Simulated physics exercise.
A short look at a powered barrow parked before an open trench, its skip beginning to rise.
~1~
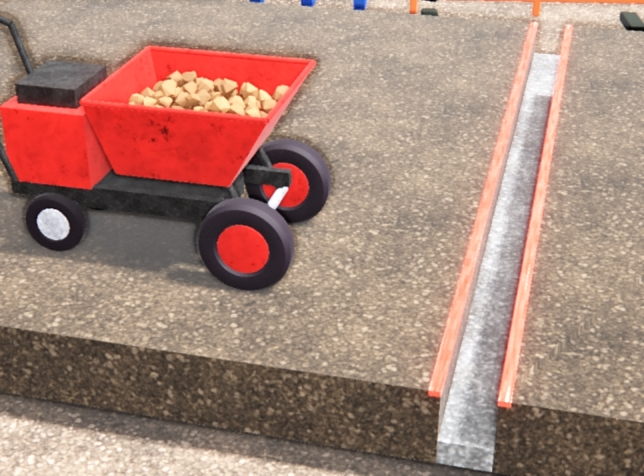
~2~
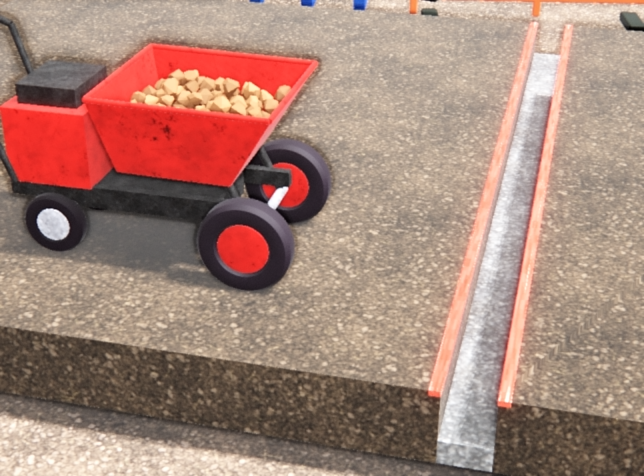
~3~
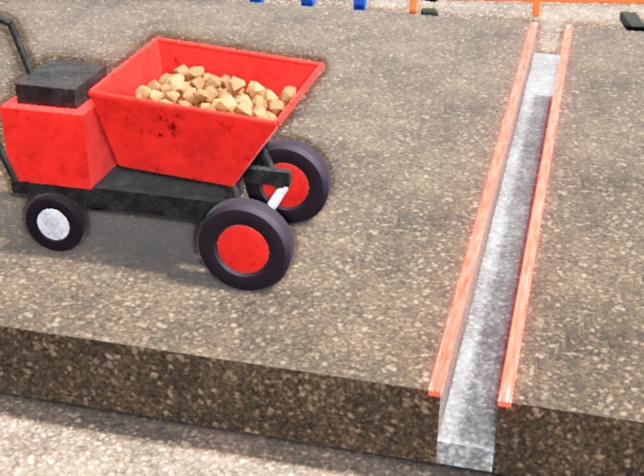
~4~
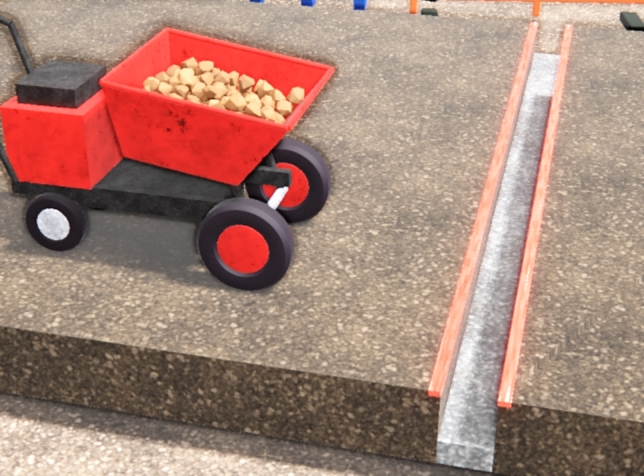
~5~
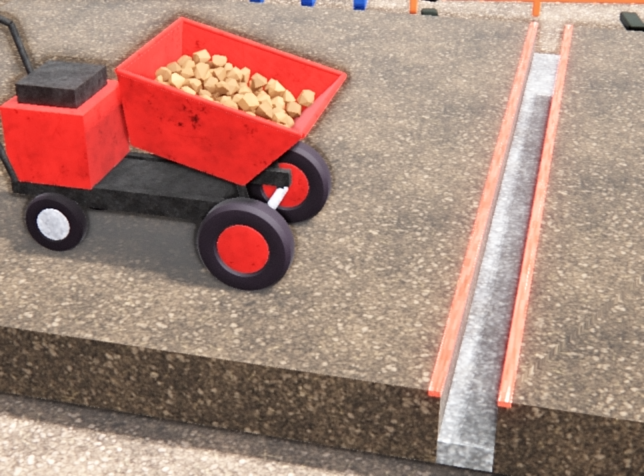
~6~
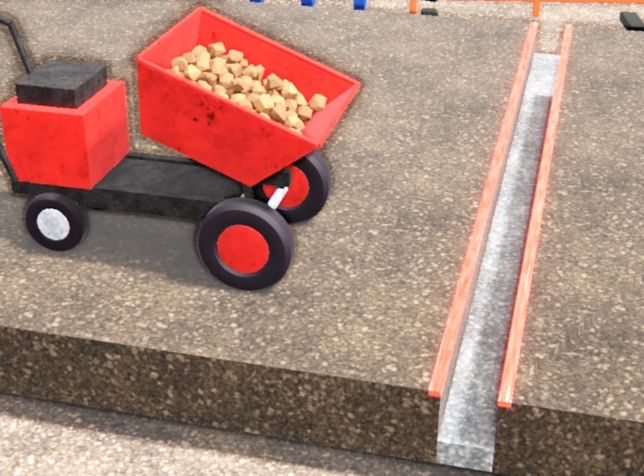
The red skip of a small powered barrow, loaded with tan lumps, tilted slowly at first and then more clearly toward the right, its back end rising while the wheels stayed still beside a narrow trench.
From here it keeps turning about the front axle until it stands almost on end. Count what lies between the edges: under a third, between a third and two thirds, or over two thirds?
Between the edges lies between a third and two thirds of the load.
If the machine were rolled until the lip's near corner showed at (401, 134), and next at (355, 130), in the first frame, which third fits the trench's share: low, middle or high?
One: Under a third. Two: One to two thirds.
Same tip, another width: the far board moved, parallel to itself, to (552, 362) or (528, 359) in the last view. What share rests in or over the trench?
The first gives 50 %, the second 50 %.
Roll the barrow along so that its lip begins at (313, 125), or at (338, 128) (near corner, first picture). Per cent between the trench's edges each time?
Near 70 % and 70 %.
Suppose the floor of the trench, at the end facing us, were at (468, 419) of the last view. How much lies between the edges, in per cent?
Roughly 40 in a hundred.
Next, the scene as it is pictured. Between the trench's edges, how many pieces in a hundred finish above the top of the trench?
Roughly 0 in a hundred.
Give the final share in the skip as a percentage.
Roughly 5 in a hundred.
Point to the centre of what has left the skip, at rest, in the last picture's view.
Roughly at (469, 270).
Just after the last frame, skip tipped steeply; every one in the skip.
A moment on, skip tipped right over; the larger part in the skip; roughly a quarter short of the trench; just a few in or heaped over the trench; just a few falling.
Further on, skip tipped right over; about a tenth in the skip; roughly half short of the trench; roughly a third in or heaped over the trench; just a few beyond it.
When it is over, skip tipped right over; just a few in the skip; roughly half short of the trench; roughly half in or heaped over the trench; just a few beyond it.
